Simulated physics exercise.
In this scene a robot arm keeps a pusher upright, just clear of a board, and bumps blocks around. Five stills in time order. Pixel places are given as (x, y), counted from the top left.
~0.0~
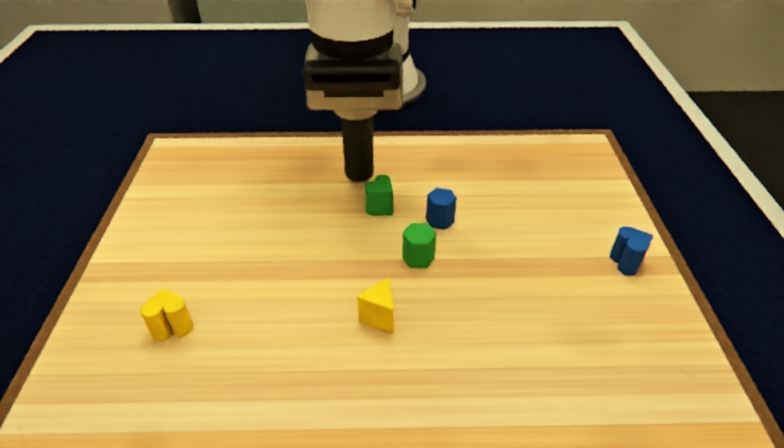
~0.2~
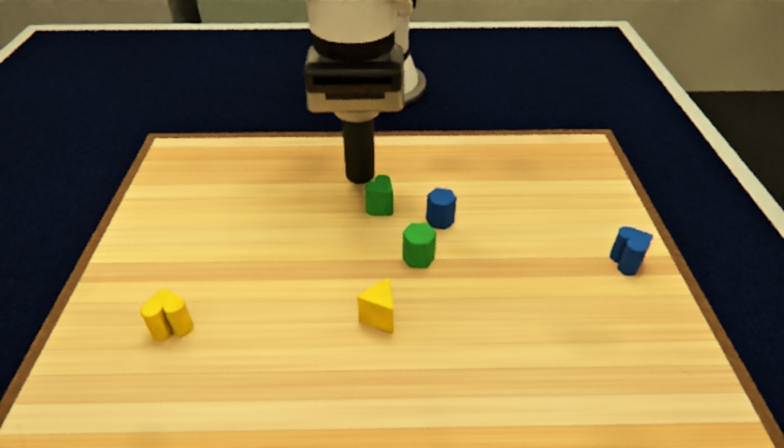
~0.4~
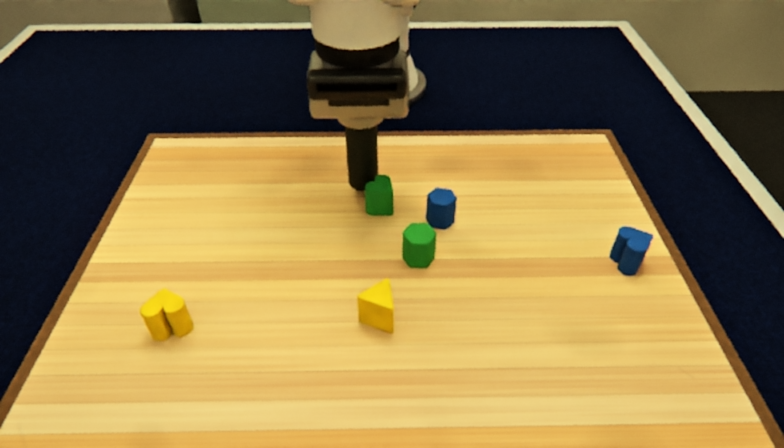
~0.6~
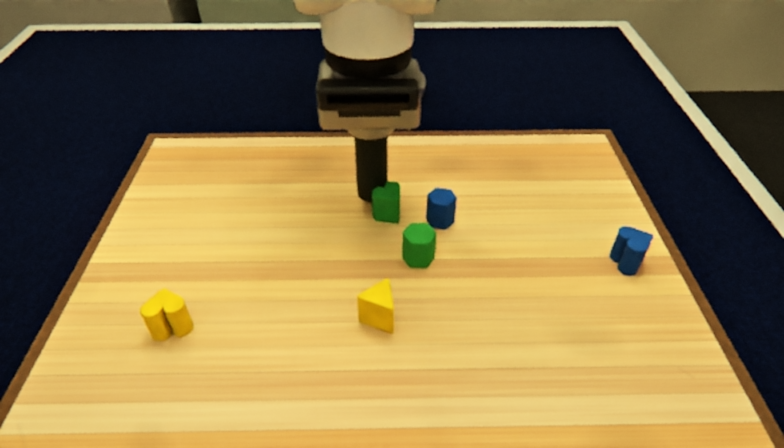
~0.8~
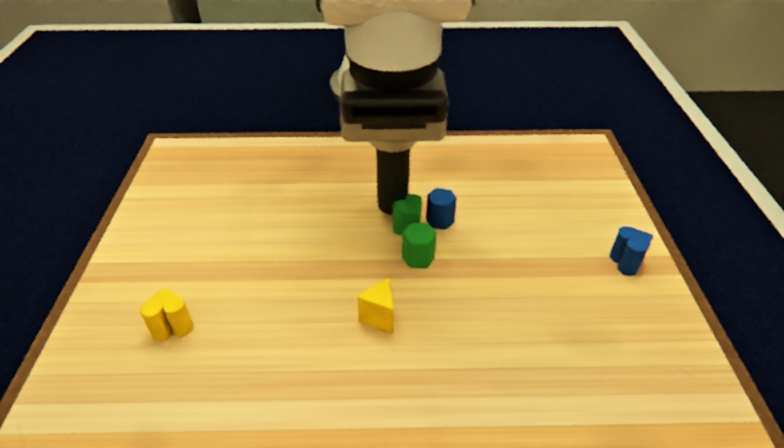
On a wooden board with yellow, green and blue blocks, a robot arm's dark pusher edged toward the green heart, then nudged it right and slightly nearer the viewer, close to the green and blue hexagons.
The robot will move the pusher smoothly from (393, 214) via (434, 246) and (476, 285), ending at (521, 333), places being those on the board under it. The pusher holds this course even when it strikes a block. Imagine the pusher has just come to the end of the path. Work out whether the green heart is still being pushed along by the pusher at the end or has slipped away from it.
The green heart stays in front.
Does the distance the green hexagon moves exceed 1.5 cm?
In short: Yes.
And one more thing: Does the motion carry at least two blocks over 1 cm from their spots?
Yes, it checks out.
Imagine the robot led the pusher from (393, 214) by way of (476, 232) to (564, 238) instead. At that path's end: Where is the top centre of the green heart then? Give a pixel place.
It is going to be at (441, 219).
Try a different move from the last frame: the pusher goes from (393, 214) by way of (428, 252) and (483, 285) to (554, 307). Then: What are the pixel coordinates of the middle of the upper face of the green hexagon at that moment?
The point I'd pick in the picture is (433, 263).
On the path given first. One third of the way, pusher (435, 239); green heart (457, 237); green hexagon (423, 246), turned 45° clockwise.
Two thirds of the way, pusher (478, 277); green heart (505, 278); green hexagon (423, 247), turned 50° clockwise.
At the end, pusher (523, 325); green heart (558, 326), turned 15° anticlockwise; green hexagon (423, 247), turned 50° clockwise; blue hexagon still.
